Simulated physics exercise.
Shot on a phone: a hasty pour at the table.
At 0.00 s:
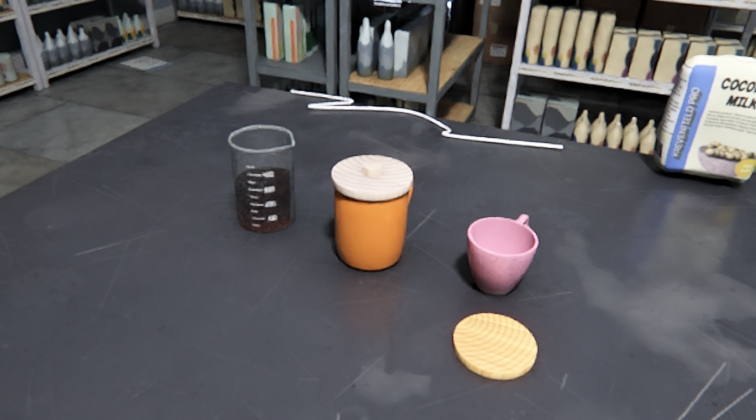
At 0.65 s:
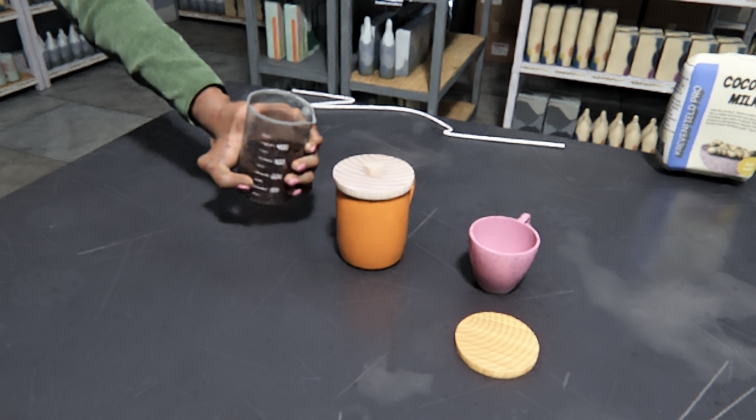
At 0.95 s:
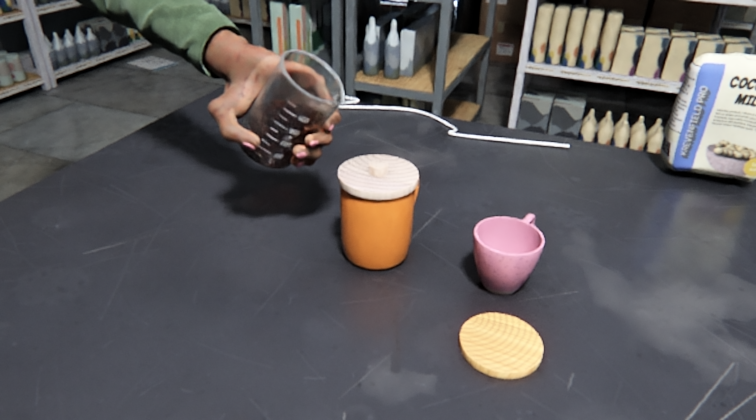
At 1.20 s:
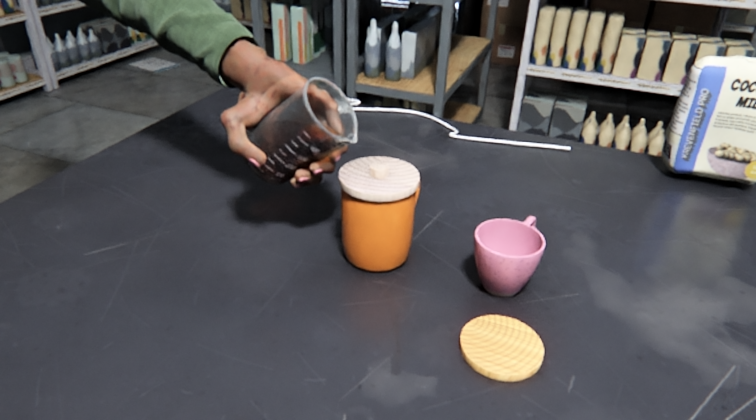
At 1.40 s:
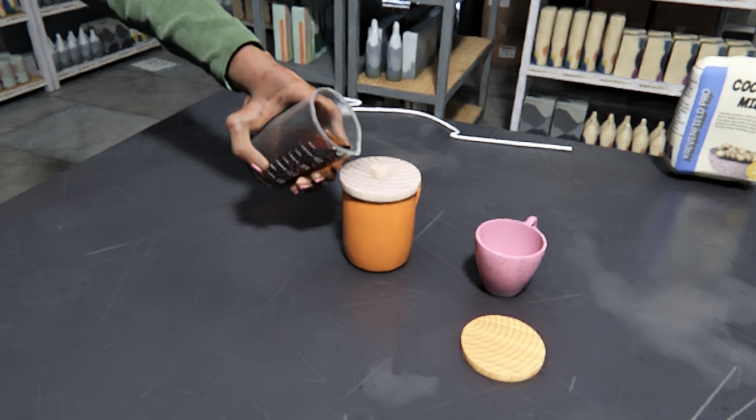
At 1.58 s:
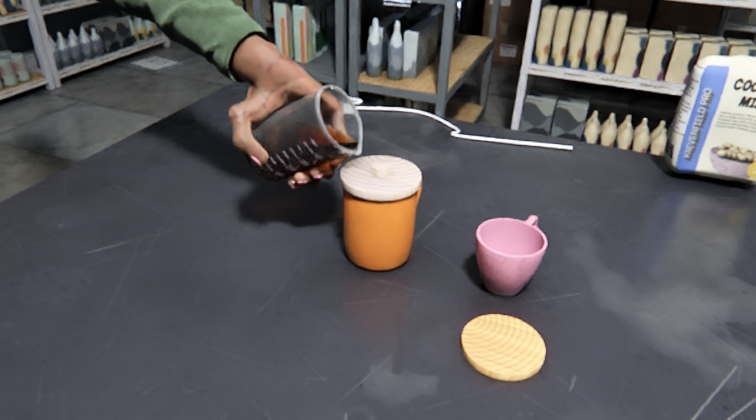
At first, a glass beaker of dark liquid stands left of a lidded orange mug and an open pink cup on a dark table. A hand reaches in from the left and lifts the beaker. It moves the beaker right, tilting it increasingly near the mug's closed lid, with the liquid still inside.
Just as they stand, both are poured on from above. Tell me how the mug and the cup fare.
In order: The mug won't hold a drop; the cup won't turn it away.
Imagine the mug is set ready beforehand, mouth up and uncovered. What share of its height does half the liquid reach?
Level: Near 25 per cent of height.
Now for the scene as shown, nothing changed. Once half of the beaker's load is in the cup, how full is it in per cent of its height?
Level: Roughly 75% of the height.
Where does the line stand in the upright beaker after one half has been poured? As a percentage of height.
Around 25 percent.
After 2.3 s, it hits the lid of the mug and runs off.
After 3.2 s, the tea goes into the cup.
After 4.6 s, the mug is empty, in a puddle; the cup has its share inside.
